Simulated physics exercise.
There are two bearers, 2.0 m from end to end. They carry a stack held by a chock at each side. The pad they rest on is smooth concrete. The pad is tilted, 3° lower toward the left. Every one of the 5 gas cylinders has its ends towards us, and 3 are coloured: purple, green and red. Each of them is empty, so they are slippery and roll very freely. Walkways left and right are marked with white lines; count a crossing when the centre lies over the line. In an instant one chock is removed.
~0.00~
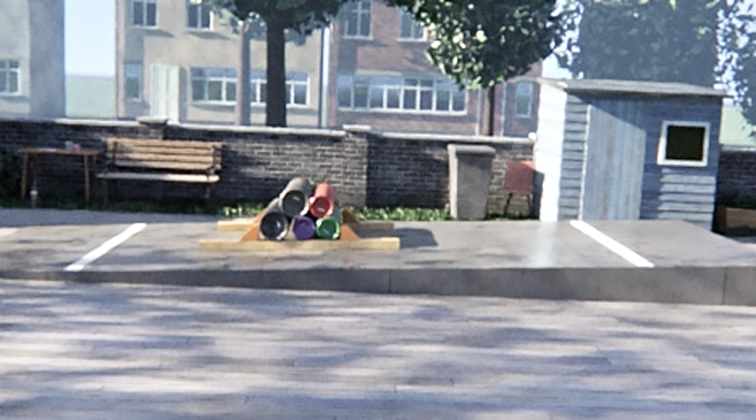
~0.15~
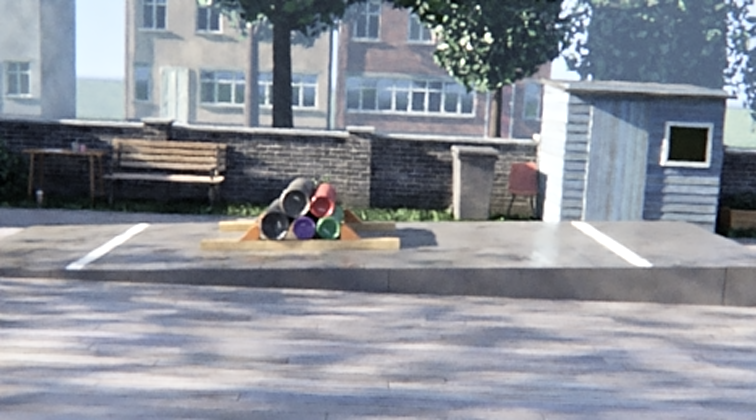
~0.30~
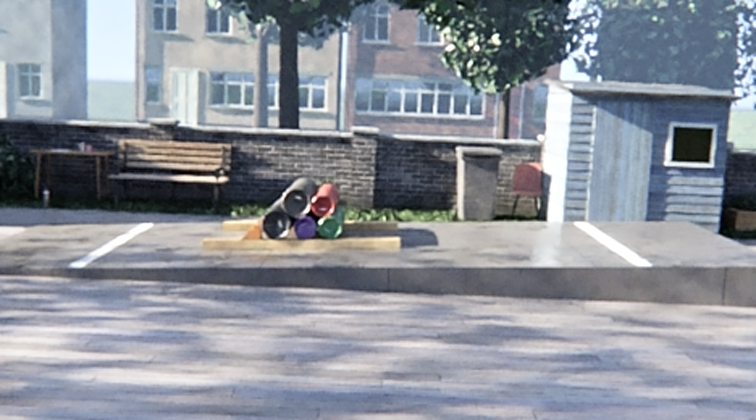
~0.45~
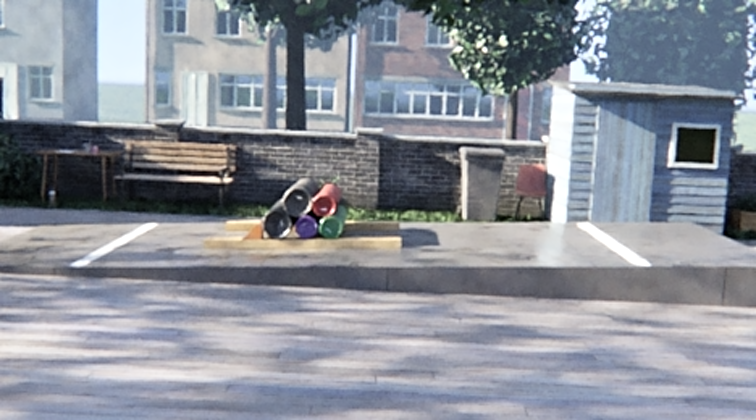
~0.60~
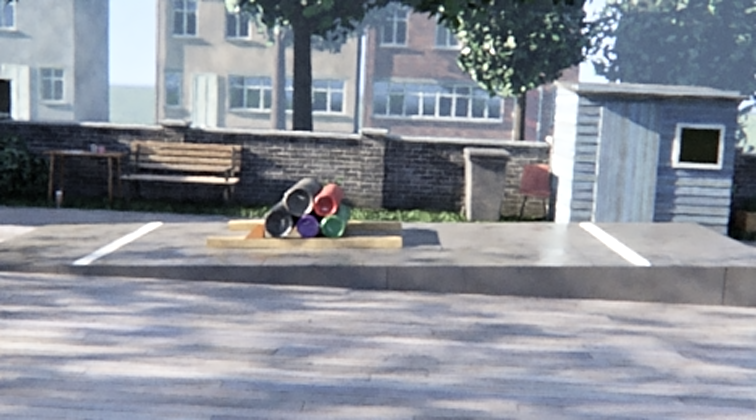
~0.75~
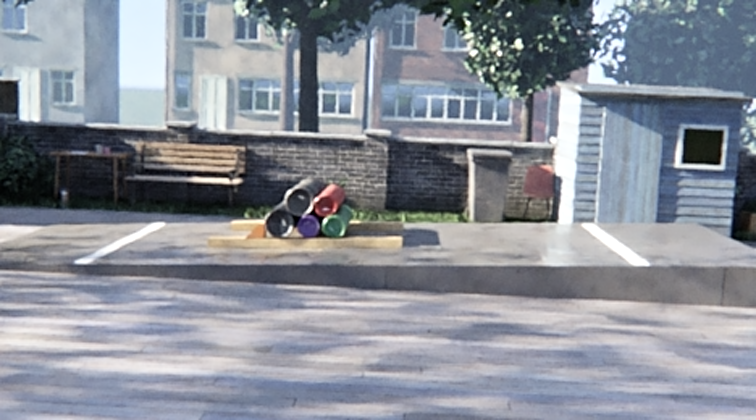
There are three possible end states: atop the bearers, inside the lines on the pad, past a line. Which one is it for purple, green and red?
Purple cylinder: Atop the bearers; green: Atop the bearers; red: Atop the bearers.
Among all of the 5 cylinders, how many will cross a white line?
0.
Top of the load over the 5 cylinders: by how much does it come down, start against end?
Some 0 centimetres.
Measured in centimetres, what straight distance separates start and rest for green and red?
Green 20, red 25.
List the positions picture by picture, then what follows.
The first picture shows purple (303, 229), green (328, 229), red (321, 207); both chocks in; lines at (99, 252) and (618, 248); the pad slopes 3° down to the left; 3 of the 5 form the bottom row.
The second picture shows purple (304, 229), green (329, 229), red (322, 207).
The third picture shows purple (305, 228), green (330, 228), red (323, 206); right chock gone.
The fourth picture shows purple (306, 228), green (331, 228), red (324, 206).
The fifth picture shows purple (307, 227), green (333, 227), red (325, 206).
The sixth picture shows purple (308, 227), green (334, 227), red (325, 206); lines at (113, 247) and (620, 248).
Then, 1.8 s in, purple is on the bearers, 95 cm from the bearers' right end; green is on the bearers, 45 cm from the bearers' right end, rolling right; red is on the bearers, 70 cm from the bearers' right end; 0 of 5 have crossed.
Then, 3.1 s in, green is on the bearers, 25 cm from the bearers' right end; still the same for purple, red; 0 of 5 have crossed.
In the end (4.7 s), purple is on the bearers, 95 cm from the bearers' right end; green is on the bearers, 50 cm from the bearers' right end; red is on the bearers, 70 cm from the bearers' right end; 0 of 5 have crossed.
